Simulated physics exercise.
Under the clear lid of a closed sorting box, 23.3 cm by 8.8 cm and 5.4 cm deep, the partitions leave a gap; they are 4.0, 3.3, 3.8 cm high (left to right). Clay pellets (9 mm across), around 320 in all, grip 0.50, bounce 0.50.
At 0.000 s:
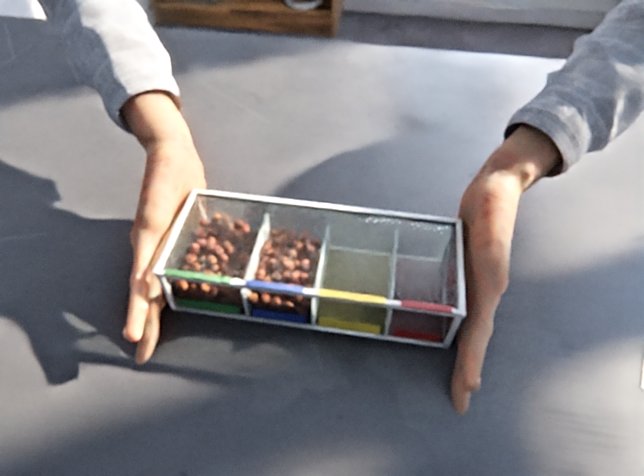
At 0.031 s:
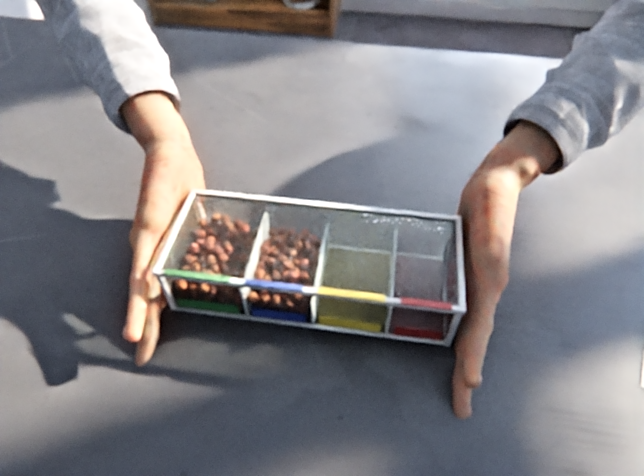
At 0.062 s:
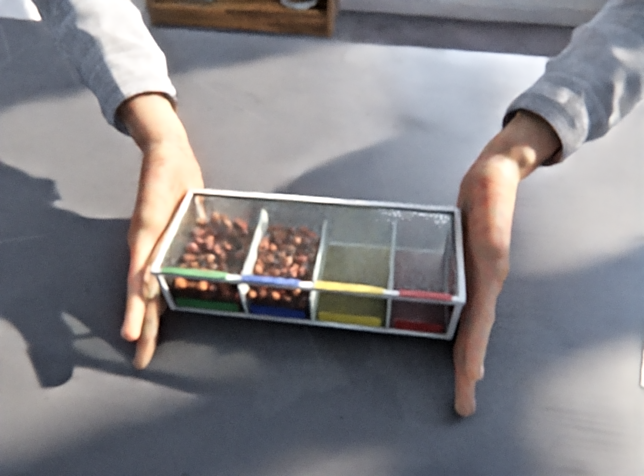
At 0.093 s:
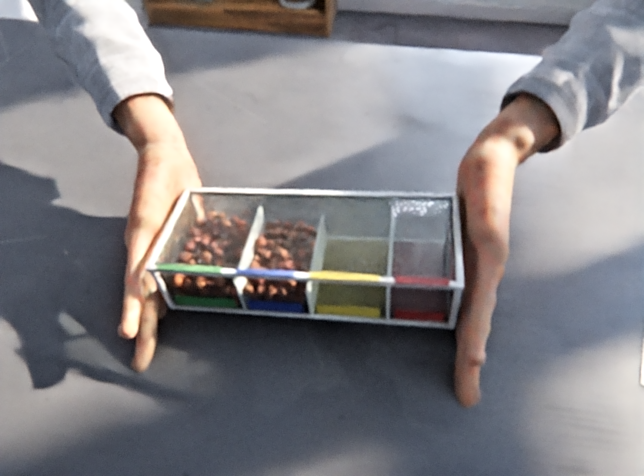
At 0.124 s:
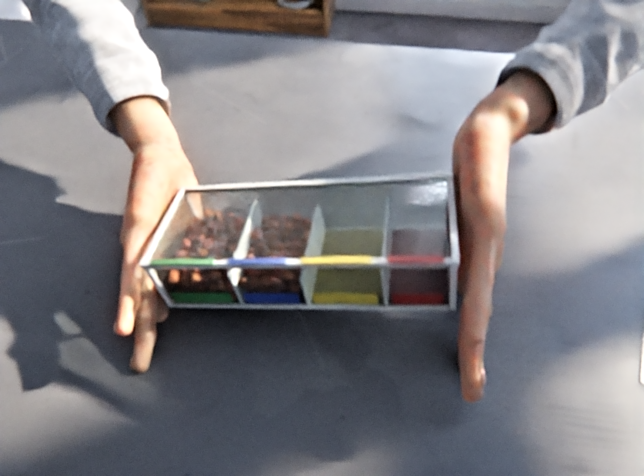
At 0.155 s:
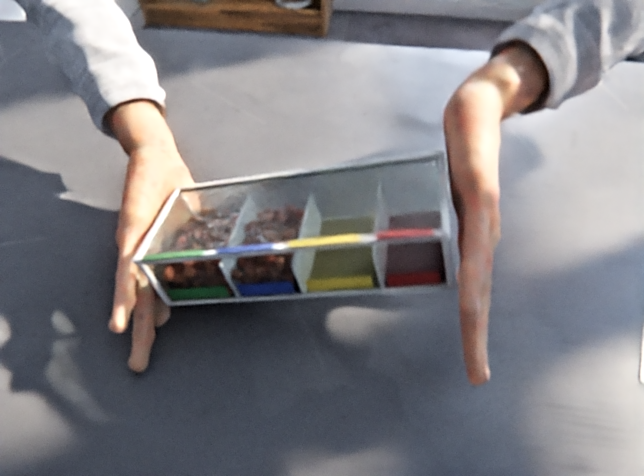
A clear-lidded box with green, blue, yellow and red sections, held between two hands, stayed nearly level at first, then its right end rose, with reddish-brown pellets in the green and blue sections.
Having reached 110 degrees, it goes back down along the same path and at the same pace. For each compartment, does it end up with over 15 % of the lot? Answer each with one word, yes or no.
Red compartment: No. Blue compartment: Yes. Green compartment: Yes. Yellow compartment: No.
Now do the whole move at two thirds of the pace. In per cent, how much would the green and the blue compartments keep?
I'd say green 65 percent, blue 35 percent.
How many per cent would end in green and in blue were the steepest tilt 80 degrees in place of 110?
You'd find green with 60 % and blue with 40 %.
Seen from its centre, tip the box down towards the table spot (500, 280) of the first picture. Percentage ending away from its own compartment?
The share comes to about 35 in a hundred.
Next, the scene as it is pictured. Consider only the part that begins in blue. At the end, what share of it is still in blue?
Fraction kept: Approx. 90 %.
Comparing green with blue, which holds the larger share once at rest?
More settles in the green compartment.
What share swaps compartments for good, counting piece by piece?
I'd put it at about 5 per cent.
Then, at 0.74 s, tilt 110 degrees; blue 40 %, green 60 %.
After 1.13 s, tilt 48 degrees; blue 40 %, green 60 %.
After 1.61 s, tilt 0 degrees; blue 40 %, green 60 %.
In the end, at 2.0 s, red 0 %, blue 40 %, green 60 %, yellow 0 %.
